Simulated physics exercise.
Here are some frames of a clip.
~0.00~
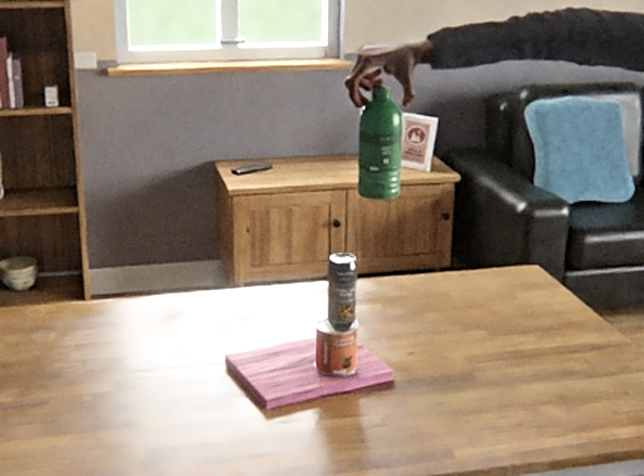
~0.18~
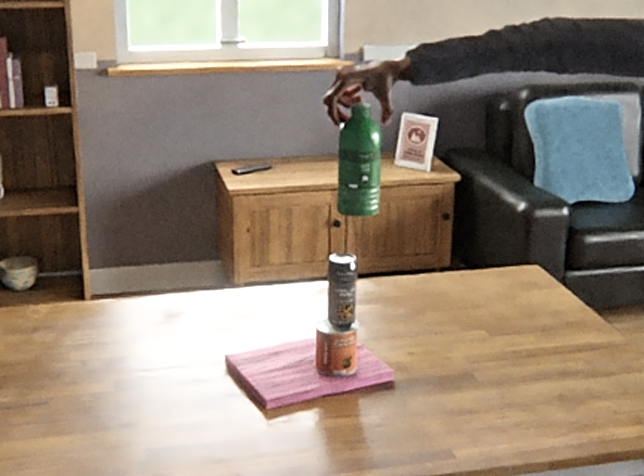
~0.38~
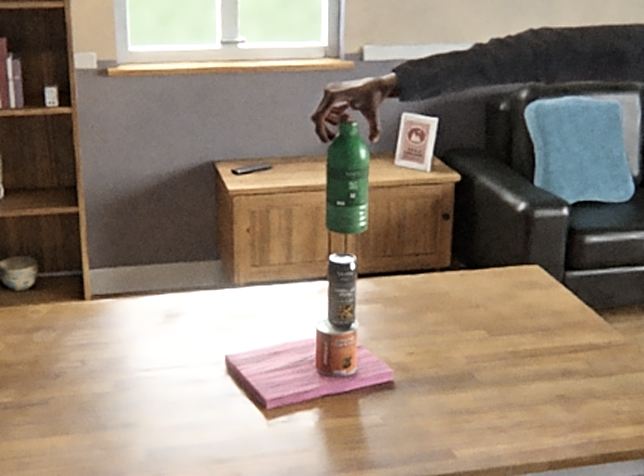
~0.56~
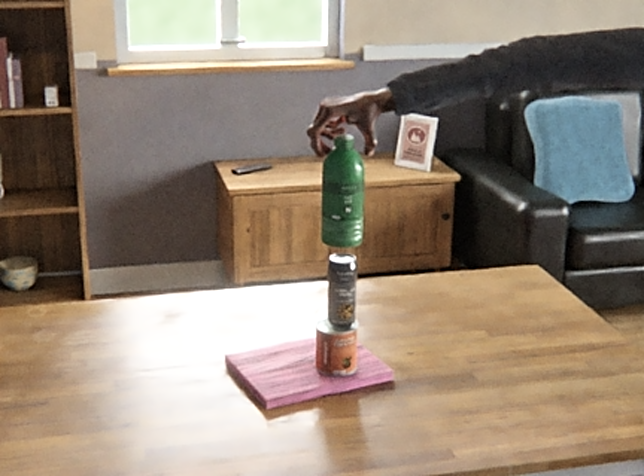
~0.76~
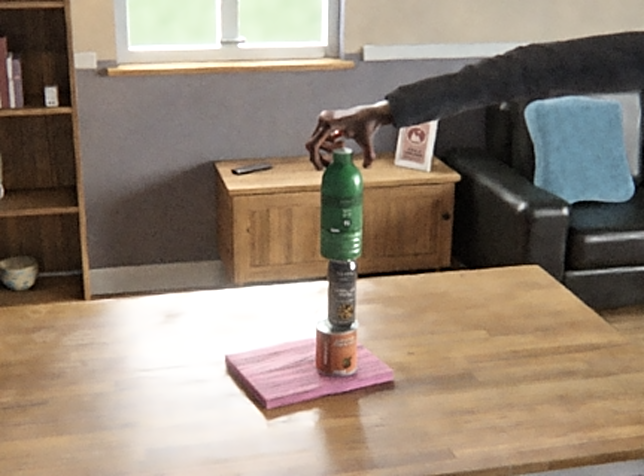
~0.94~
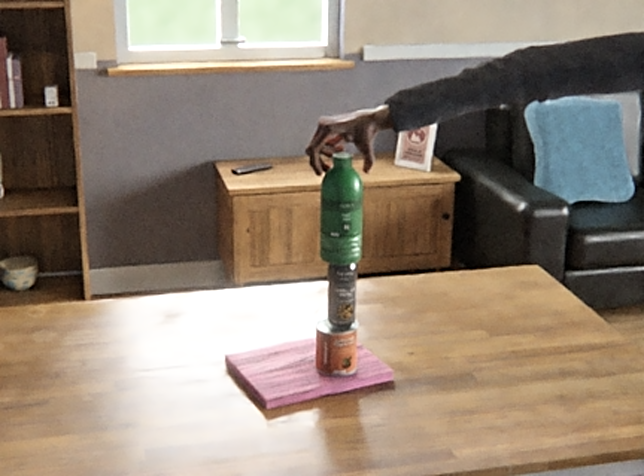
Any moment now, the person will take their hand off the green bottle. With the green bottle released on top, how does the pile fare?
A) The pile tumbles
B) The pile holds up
The pile holds up.
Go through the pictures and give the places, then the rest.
On its way; green bottle (380, 142); pink board (308, 367), in the first picture.
On its way; green bottle (360, 159); orange tin (336, 345), in the second picture.
On its way; green bottle (347, 176); grey can (342, 292), in the third picture.
On its way; green bottle (343, 190); pink board (308, 367), in the fourth picture.
On its way; green bottle (342, 203); orange tin (336, 345), in the fifth picture.
Set down, still held; green bottle (341, 208); grey can (342, 292), in the sixth picture.
After 1.14 s, no change.
After 1.64 s, green bottle resting near (341, 208).
In the end (2.0 s), all 4 unmoved. At the end, from the last picture's camera, green bottle near (341, 208). The pile holds.
